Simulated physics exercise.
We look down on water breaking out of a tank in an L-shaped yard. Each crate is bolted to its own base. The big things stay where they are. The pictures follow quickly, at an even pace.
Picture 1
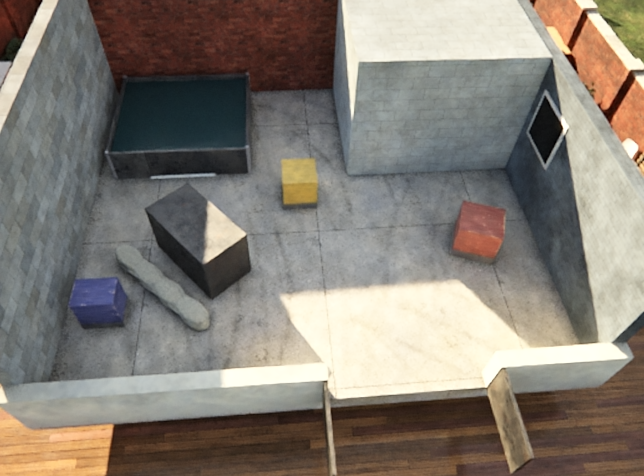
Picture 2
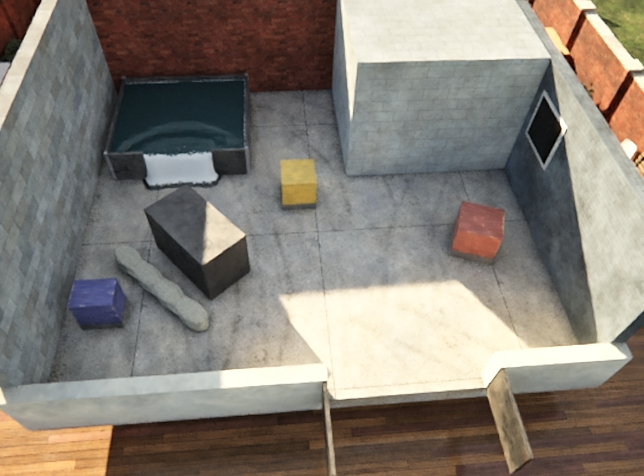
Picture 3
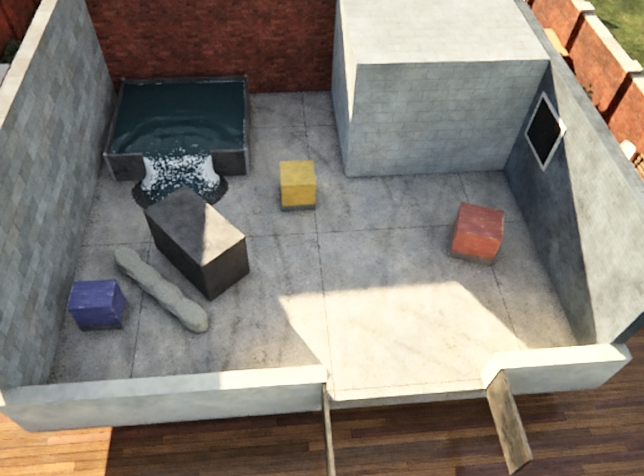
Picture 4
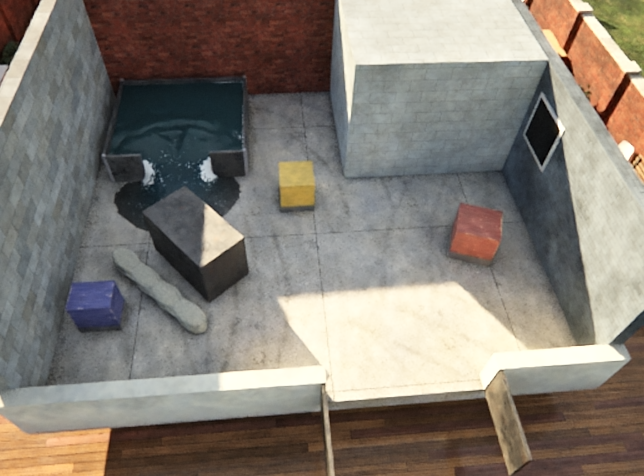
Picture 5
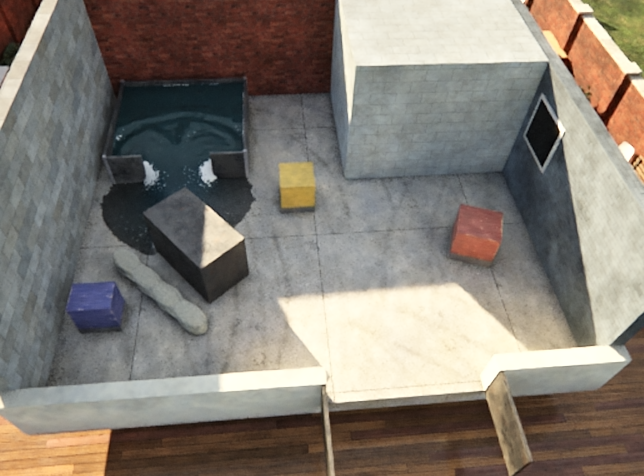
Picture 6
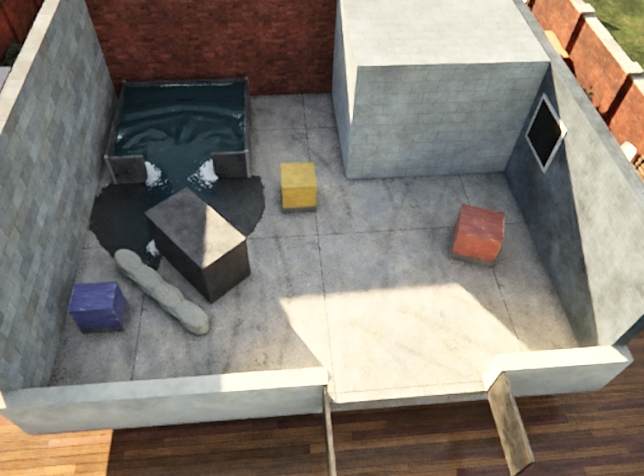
A dark, water-filled tank stands at the back left of a walled, L-shaped concrete yard with a red brick back wall, seen from high above. A dark block, a pale rounded log and a blue cube lie in front of it, with a yellow cube near the middle and a red one at right. Water bursts through the tank's front, foaming white, and spreads darkly around the block.
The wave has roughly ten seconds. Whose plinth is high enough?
The red crate stays dry; the yellow crate stays dry; the blue crate gets wet.
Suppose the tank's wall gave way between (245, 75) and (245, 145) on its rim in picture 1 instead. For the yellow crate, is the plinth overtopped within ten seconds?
My reading: Yellow is wetted.
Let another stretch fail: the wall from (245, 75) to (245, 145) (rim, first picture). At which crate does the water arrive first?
The yellow crate.
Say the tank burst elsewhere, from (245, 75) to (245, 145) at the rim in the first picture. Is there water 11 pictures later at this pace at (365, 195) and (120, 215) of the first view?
In that order: Awash, dry.
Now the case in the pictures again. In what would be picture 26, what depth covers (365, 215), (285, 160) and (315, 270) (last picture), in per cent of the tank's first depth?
Roughly 2, 0 and 8 per cent, in turn.
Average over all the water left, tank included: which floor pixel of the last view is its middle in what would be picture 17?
Roughly at (181, 178).
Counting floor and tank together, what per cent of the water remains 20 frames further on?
Some 100 per cent.
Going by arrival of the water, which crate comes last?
I say the one in red.
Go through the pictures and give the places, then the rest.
The first frame shows still water in the open tank at (183, 114).
In the second frame, water pours out at (181, 167) and has run to (148, 182).
In the third frame, water pours out at (181, 170) and has run to (139, 197).
In the fourth frame, the front is at a hidden place, out from the gap at (180, 171).
In the fifth frame, the front is at (150, 250), out from the gap at (180, 172).
In the sixth frame, the front is at (149, 270), out from the gap at (182, 172).
A moment on, water covers 15 % of the floor; the red crate not reached, the yellow crate water round its plinth, the blue crate water round its plinth.
Next, water covers 30 % of the floor; the red crate not reached, the yellow crate water round its plinth, the blue crate water round its plinth.
Then, water covers 65 % of the floor; the red crate water round its plinth, the yellow crate water round its plinth, the blue crate water round its plinth.
Later, water covers 75 % of the floor; the red crate water round its plinth, the yellow crate water round its plinth, the blue crate water round its plinth.
In the end, water covers 95 % of the floor; the red crate stayed above the water, the yellow crate stayed above the water, the blue crate was topped.
